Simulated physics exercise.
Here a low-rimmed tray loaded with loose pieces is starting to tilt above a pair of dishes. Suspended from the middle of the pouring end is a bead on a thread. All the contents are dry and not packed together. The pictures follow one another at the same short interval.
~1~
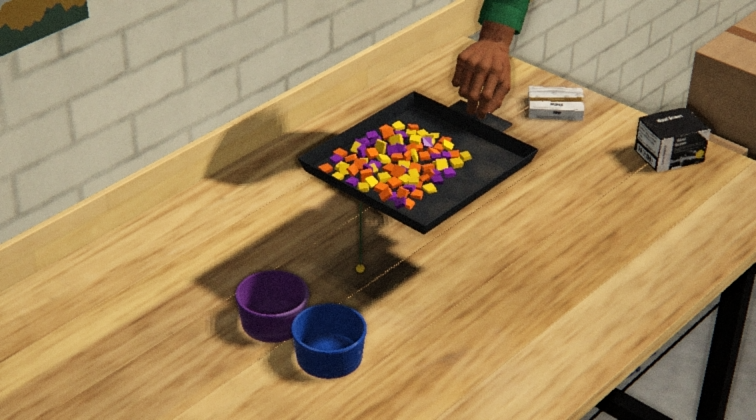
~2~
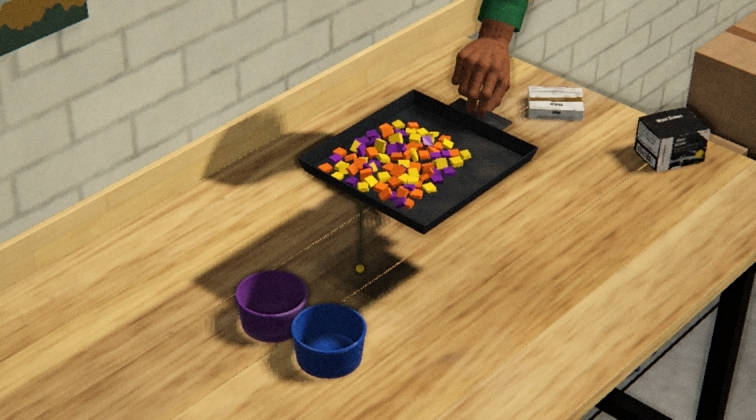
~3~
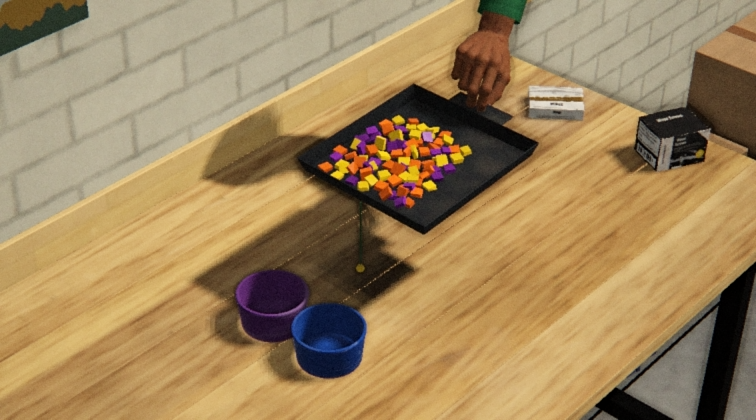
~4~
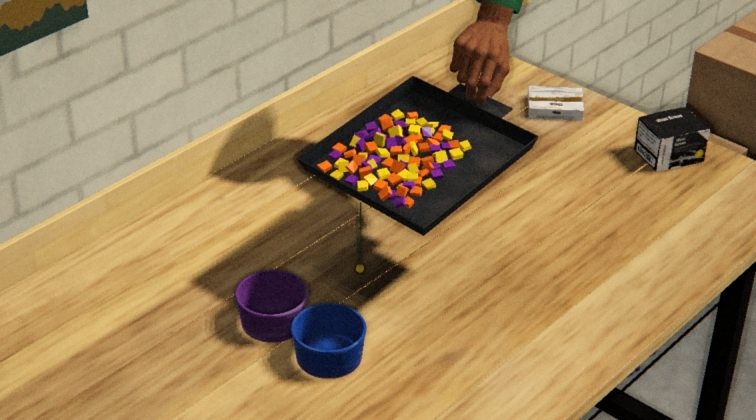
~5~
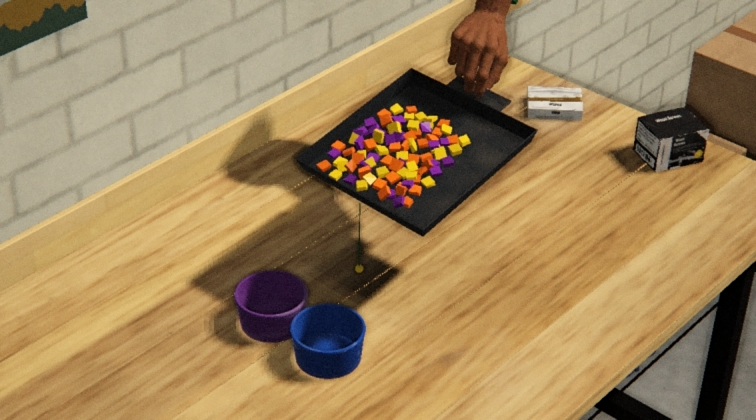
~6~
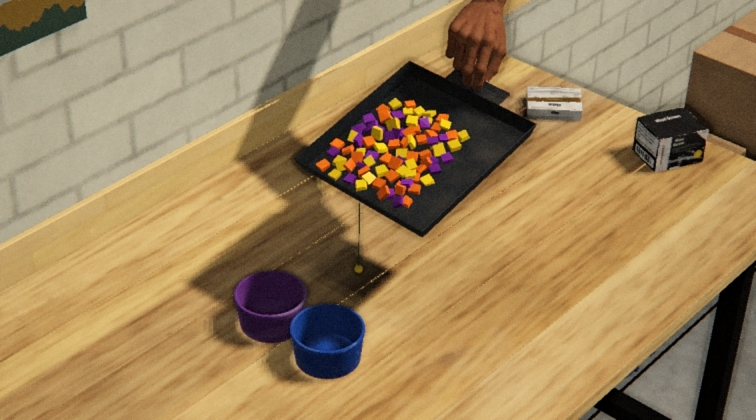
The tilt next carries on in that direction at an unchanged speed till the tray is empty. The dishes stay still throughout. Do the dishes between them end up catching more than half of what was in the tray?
Most never reaches the dishes.
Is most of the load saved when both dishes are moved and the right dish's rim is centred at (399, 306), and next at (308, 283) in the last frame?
Taking them in turn, it's short of half and then short of half.
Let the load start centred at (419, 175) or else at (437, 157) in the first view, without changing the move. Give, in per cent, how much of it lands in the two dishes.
Roughly 10 per cent, then roughly 10 per cent.
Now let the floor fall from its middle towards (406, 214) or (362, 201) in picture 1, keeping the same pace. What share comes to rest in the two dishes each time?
I'd expect around 0 in a hundred first and around 20 in a hundred second.
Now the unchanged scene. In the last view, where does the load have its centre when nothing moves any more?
Somewhere around (344, 334) in the last picture.
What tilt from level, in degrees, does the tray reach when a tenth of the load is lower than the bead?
It is at around 85 degrees by then.
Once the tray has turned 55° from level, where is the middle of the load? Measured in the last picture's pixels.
I'd put the middle of the pieces at roughly (367, 174).
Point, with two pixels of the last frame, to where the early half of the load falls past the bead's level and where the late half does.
The early half goes through (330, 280), the late half through (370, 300).
Shortly afterwards, tray tipped steeply; the whole lot on the tray.
Next, tray tipped right over; the bulk on the tray; only a few in the right dish; a little in the left dish; only a few outside both; a little in the air.
Some moments later, tray tipped past a quarter turn; a little in the right dish; near a quarter in the left dish; near two thirds outside both.
In the end, tray tipped past a quarter turn; a little in the right dish; near a quarter in the left dish; near two thirds outside both.
